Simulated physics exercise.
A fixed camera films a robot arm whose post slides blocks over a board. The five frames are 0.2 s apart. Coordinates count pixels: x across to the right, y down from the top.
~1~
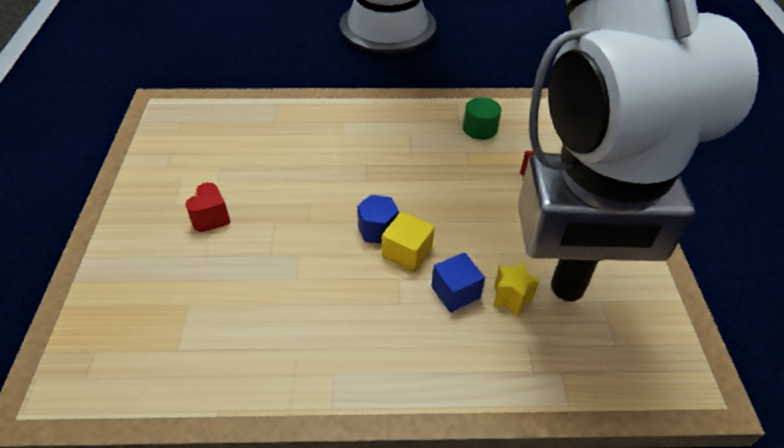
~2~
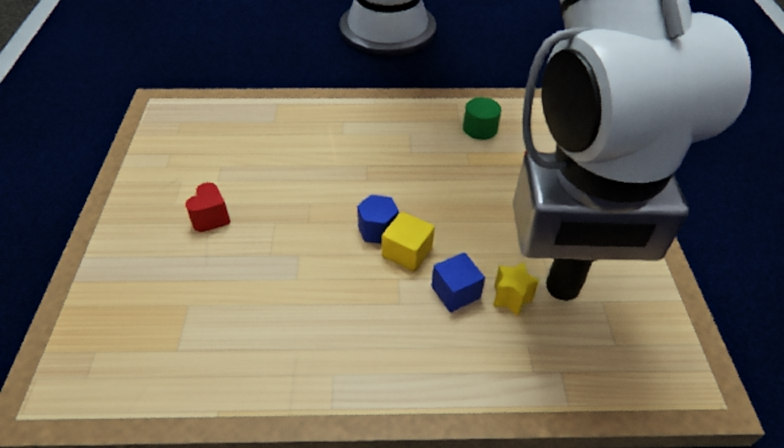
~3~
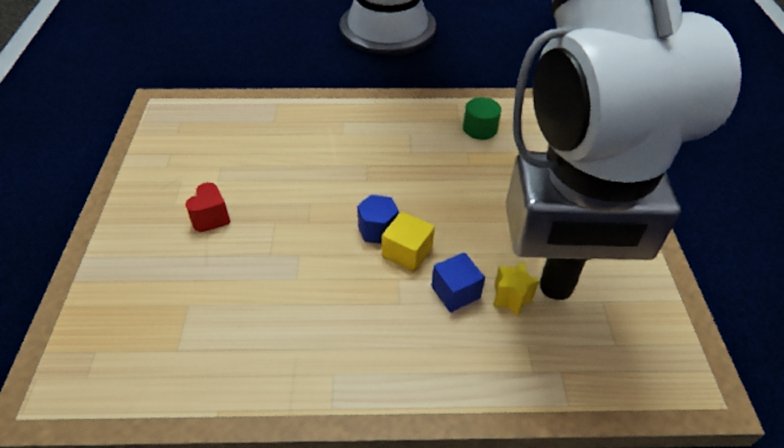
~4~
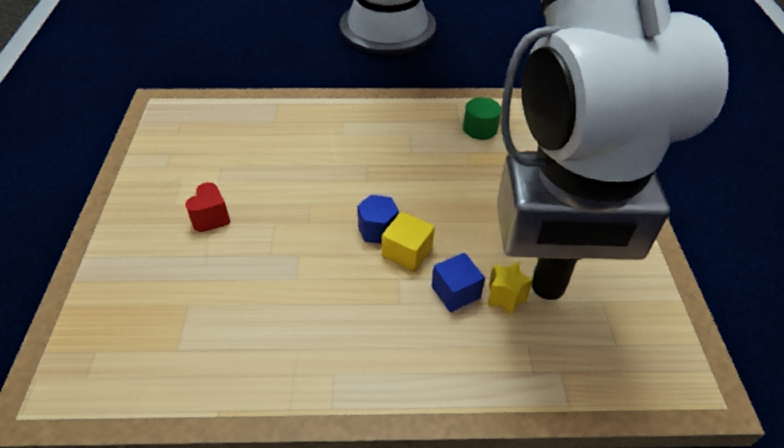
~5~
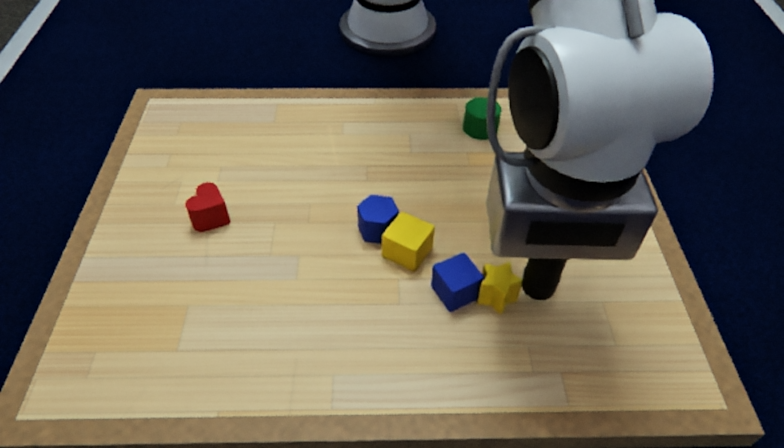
In this clip, a robot arm above a wooden board with several coloured blocks moves its dark post slowly left, then nudges the yellow star a short way left toward the blue square block while the other blocks stay still.
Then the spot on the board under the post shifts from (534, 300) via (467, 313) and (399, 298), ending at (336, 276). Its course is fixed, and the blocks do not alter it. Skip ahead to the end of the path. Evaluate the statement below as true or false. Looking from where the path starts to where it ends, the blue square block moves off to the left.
That claim is false.
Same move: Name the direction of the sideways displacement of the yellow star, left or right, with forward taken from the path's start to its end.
Taking start-to-end as forward, the block's sideways shift goes to the left.
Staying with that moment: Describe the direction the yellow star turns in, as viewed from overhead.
It goes round opposite to clock hands.
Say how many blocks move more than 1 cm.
It looks like two blocks will be pushed more than about 1 cm.
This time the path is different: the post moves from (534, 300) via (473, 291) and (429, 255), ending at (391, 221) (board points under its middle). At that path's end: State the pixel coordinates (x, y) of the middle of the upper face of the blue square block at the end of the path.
The blue square block ends near (381, 270).
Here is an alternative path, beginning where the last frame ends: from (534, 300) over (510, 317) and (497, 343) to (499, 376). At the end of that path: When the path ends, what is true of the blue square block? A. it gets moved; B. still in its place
(A)
On the path given first. One third of the way, post at (468, 300); blue square block at (412, 266), turned 55° clockwise; yellow star at (437, 293), turned 20° clockwise.
Two thirds of the way, post at (398, 285); blue square block at (377, 254), turned 90° clockwise; yellow star at (376, 297), turned 25° anticlockwise.
At the end, post at (334, 263); yellow square block still; blue square block at (348, 231), turned 135° clockwise; yellow star at (368, 296), turned 55° anticlockwise.
